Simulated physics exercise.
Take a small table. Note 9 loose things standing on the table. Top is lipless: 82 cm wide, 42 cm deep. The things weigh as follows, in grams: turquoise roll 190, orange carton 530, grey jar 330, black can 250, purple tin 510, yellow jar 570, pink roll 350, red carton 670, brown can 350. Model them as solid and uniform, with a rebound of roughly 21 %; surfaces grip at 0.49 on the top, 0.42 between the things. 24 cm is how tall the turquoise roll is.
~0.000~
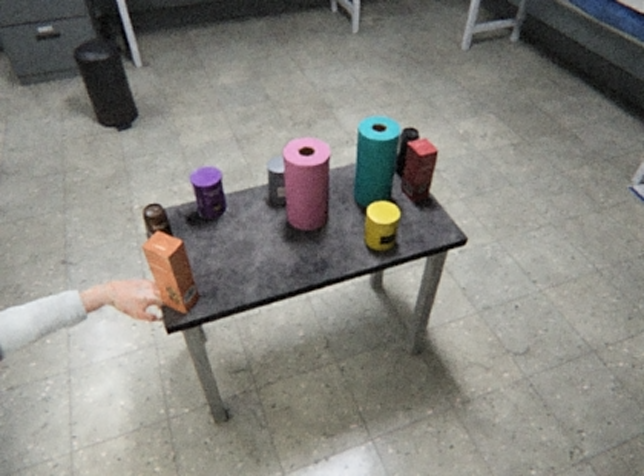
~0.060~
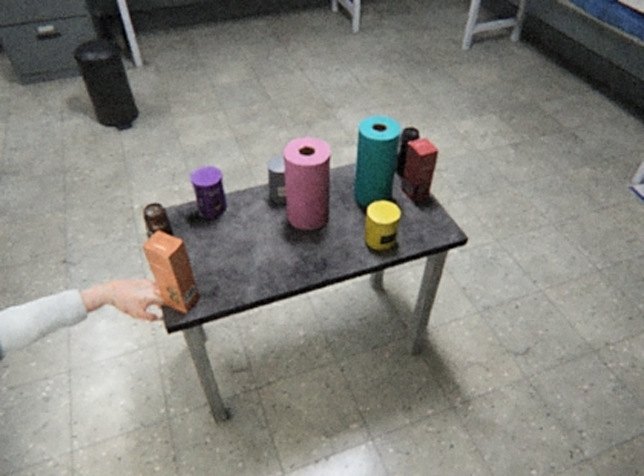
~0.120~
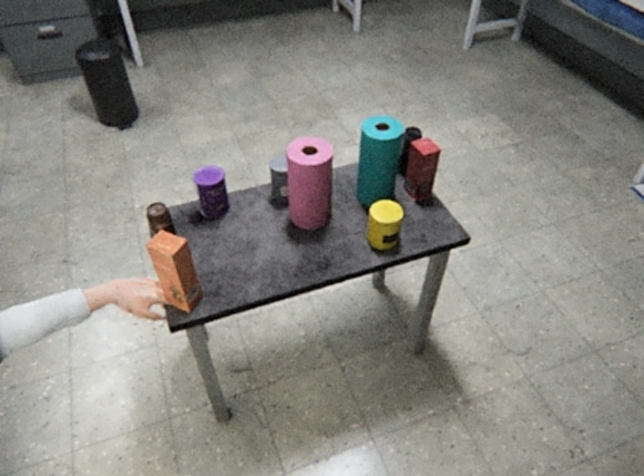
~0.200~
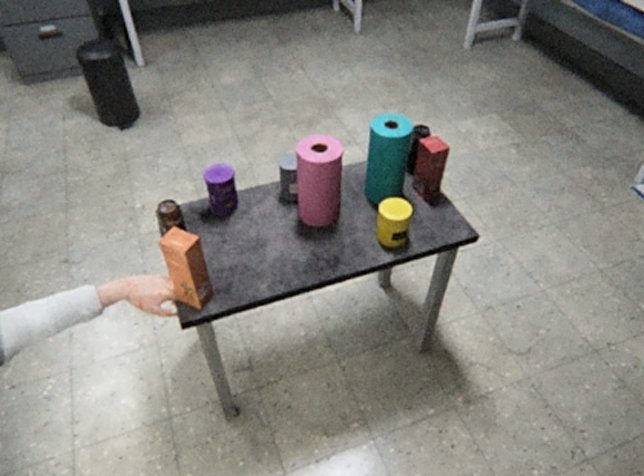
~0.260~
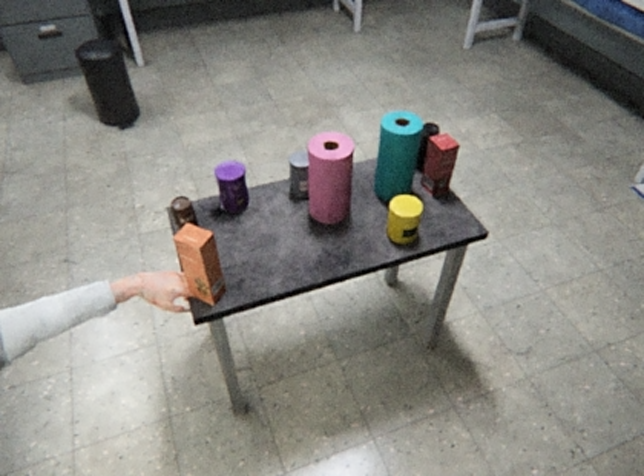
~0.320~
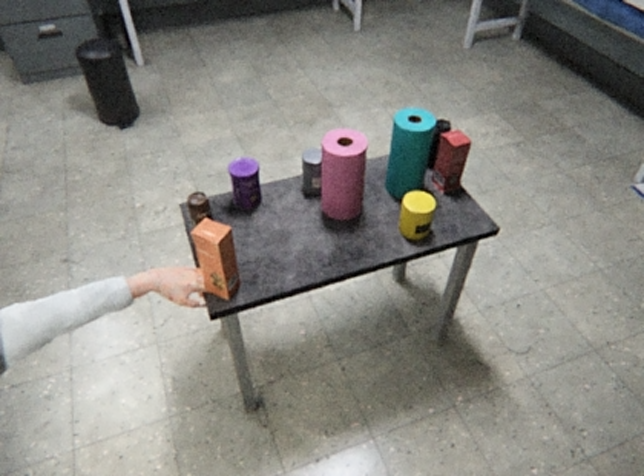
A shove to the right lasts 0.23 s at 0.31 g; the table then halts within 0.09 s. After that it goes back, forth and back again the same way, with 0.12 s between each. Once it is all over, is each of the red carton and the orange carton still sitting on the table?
Outcome: My guess is the red carton leaves the top; my guess is the orange carton is still up there.
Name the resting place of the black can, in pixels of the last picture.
It comes to rest somewhere around (471, 262).
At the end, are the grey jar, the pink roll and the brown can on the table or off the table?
Well, the grey jar does not come off, the pink roll does not come off, and the brown can does not come off.
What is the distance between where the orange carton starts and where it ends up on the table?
The shift is close to 16 cm.
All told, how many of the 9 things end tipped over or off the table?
I get 5.
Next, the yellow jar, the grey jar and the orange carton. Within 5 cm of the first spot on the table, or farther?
Well, the yellow jar remains where it was; the grey jar remains where it was; and the orange carton winds up somewhere else.
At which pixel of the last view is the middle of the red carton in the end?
Close to (440, 293).
After 0.82 s, black can and red carton now off the table; orange carton on its side near (231, 257); brown can on its side.
After 1.32 s, table 11 cm from its start; orange carton on its side near (277, 245); brown can on its side; turquoise roll 5° off upright.
In the end (3.0 s), off the table, turquoise roll, black can and red carton; toppled on the table, orange carton and brown can; the other 4 under 5 cm from the start. In the last view, red carton near (440, 293), orange carton near (228, 258).
